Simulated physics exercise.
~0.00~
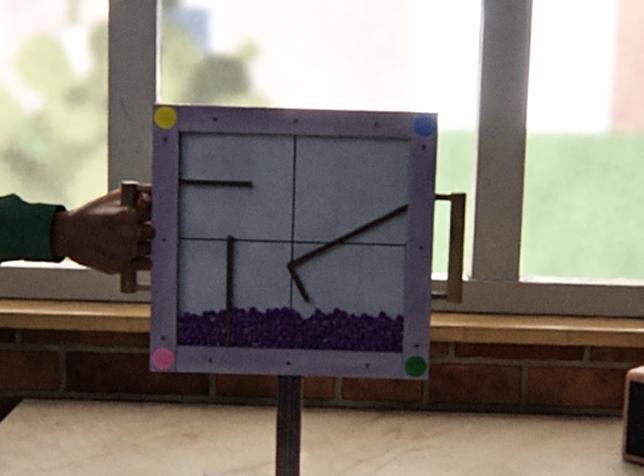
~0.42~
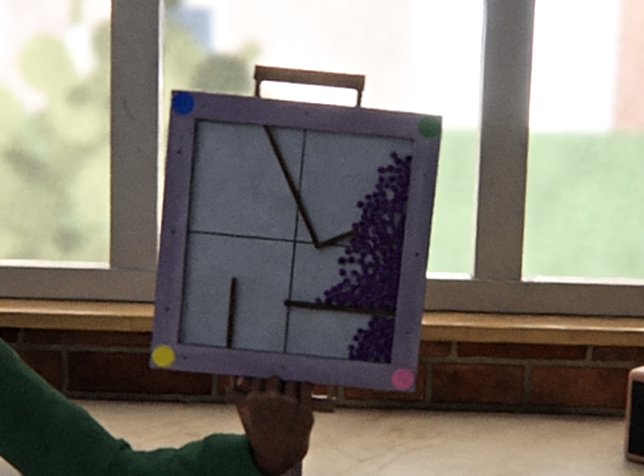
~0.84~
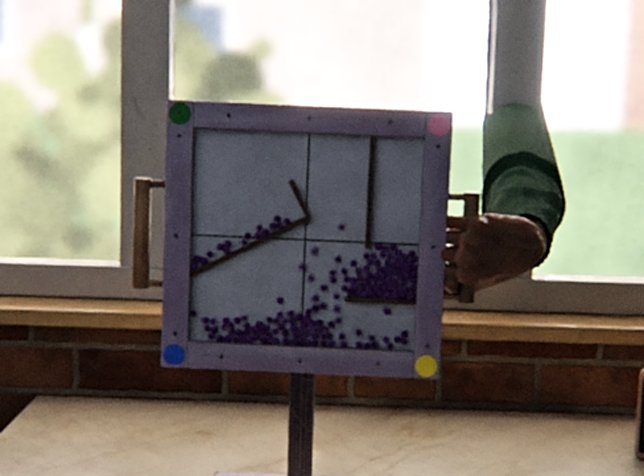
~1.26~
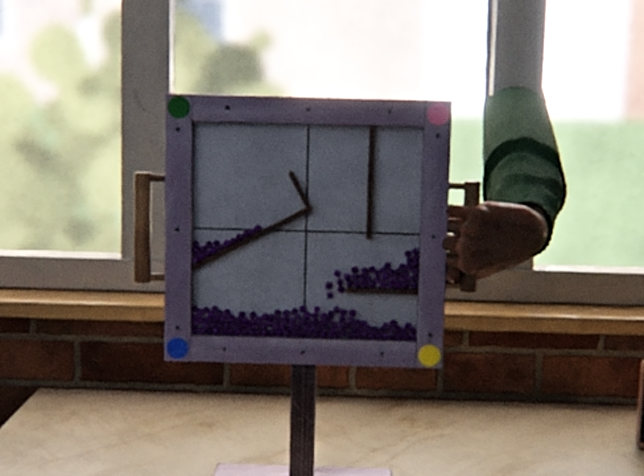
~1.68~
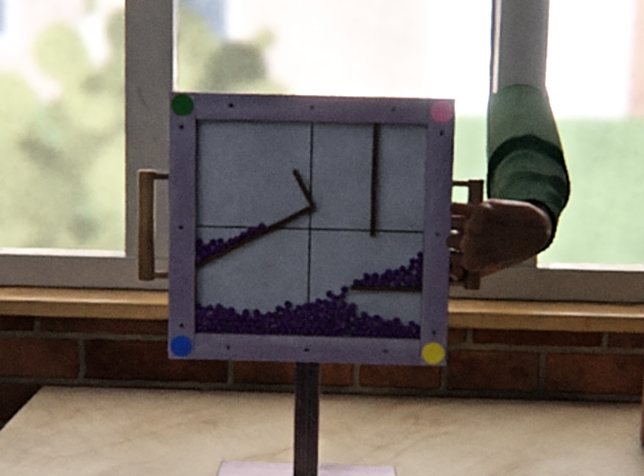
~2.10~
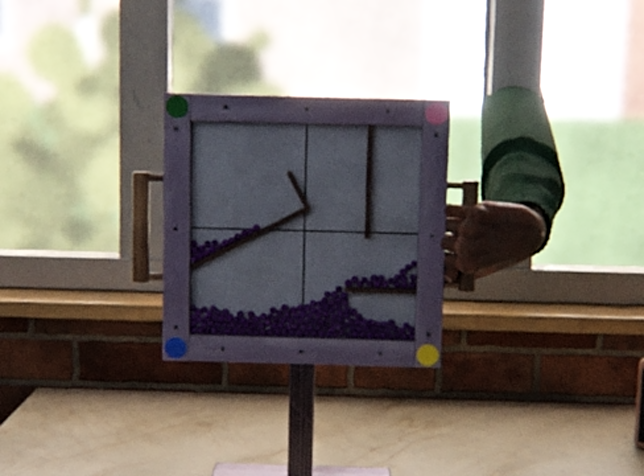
At first, a green-sleeved arm grips the left handle of an upright case, whose small purple beads lie in a fairly level layer along the bottom. The hand swings the case counterclockwise, passing beneath it, and the beads heap up steeply against the right side. It carries on until the case is upside down, with the hand now at the right, and beads spill off a short ledge onto the floor below. The case then stays put while the heap on the ledge shrinks. Finally the beads rest mostly along the bottom, across the blue and yellow quarters, with some left on the slanting wall and ledge.
